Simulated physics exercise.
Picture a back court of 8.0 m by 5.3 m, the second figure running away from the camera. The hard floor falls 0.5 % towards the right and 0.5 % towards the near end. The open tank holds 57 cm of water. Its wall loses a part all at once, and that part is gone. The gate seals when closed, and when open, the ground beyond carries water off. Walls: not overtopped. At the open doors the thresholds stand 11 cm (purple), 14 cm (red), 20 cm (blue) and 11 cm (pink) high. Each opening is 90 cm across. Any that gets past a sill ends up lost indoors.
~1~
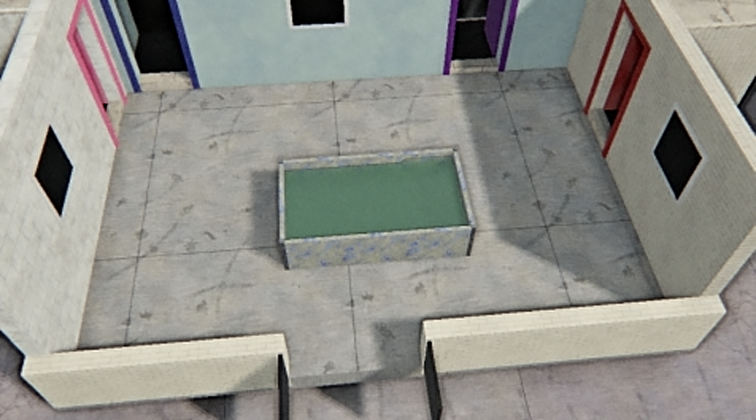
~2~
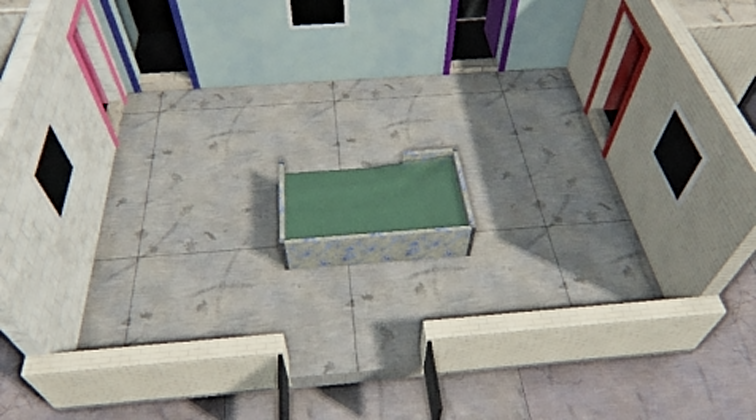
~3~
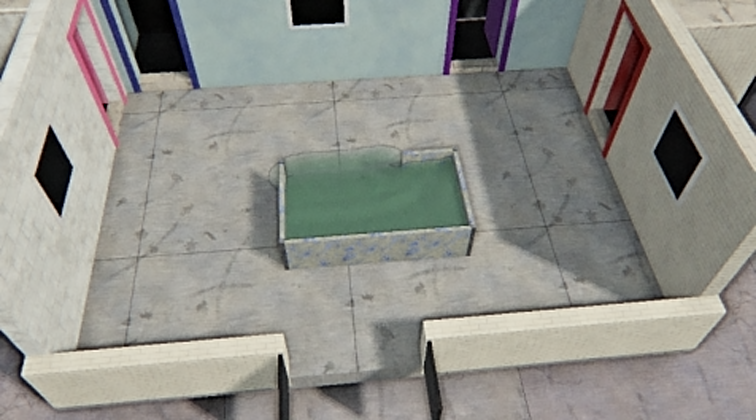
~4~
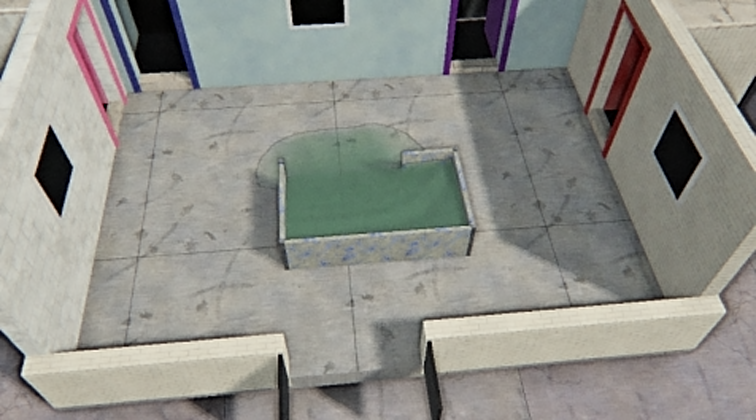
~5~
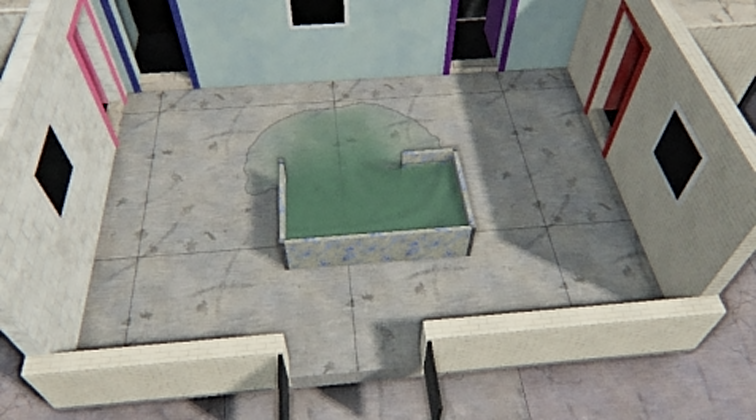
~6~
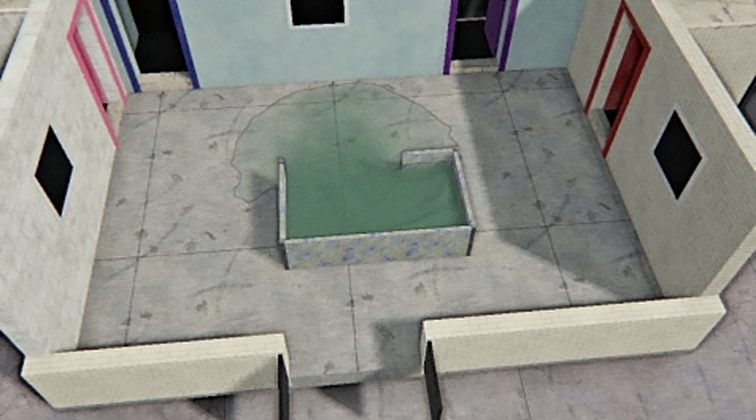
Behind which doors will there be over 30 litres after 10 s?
At the purple door it looks set to land under the limit; at the red door it looks set to land under the limit; at the blue door it looks set to land under the limit; at the pink door it looks set to land over the limit.
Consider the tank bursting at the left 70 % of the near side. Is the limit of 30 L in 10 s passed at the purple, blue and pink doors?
Against that limit: Purple under, blue below, pink not over.
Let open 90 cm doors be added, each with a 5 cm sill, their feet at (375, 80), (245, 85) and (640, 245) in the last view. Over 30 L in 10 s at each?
Note, doorways in listed order: Goes beyond, goes beyond, stays short.
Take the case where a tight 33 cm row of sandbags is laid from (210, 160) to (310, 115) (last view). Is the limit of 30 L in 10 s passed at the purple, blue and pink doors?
At the purple door the limit is not reached, at the blue door it is not reached, and at the pink door it is not reached.
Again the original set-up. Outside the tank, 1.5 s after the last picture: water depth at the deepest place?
About 28 cm.
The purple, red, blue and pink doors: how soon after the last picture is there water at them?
Purple = 0.8 s, red = 2.4 s, blue = 1.1 s, pink = 1.6 s.
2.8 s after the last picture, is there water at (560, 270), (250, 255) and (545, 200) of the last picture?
First spot not yet wet, second not yet wet, third not yet wet.
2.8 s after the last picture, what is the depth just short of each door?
Depths: Purple door 6 cm, red door 12 cm, blue door 14 cm, pink door 23 cm.
Then, 0.7 s after the last picture water covers 20 % of the floor and is deepest (36 cm) near (313, 86); purple door not reached, red door not reached, blue door not reached, pink door not reached.
Then, 1.5 s after the last picture water covers 25 % of the floor and is deepest (28 cm) near (323, 92); purple door 10 cm at the sill, 0 L in, red door not reached, blue door 13 cm at the sill, 0 L in, pink door not reached.
Then, 2.8 s after the last picture water covers 45 % of the floor and is deepest (24 cm) near (120, 134); purple door 6 cm at the sill, 0 L in, red door 12 cm at the sill, 0 L in, blue door 14 cm at the sill, 0 L in, pink door 23 cm at the sill, 65 L in.
Then, 5.3 s after the last picture water covers 75 % of the floor and is deepest (14 cm) near (670, 314); purple door 5 cm at the sill, 0 L in, red door 11 cm at the sill, 0 L in, blue door 11 cm at the sill, 1 L in, pink door 11 cm at the sill, 114 L in.
Then, 9.3 s after the last picture water covers 100 % of the floor and is deepest (10 cm) near (675, 326); purple door 4 cm at the sill, 0 L in, red door 5 cm at the sill, 0 L in, blue door 4 cm at the sill, 1 L in, pink door 3 cm at the sill, 115 L in.
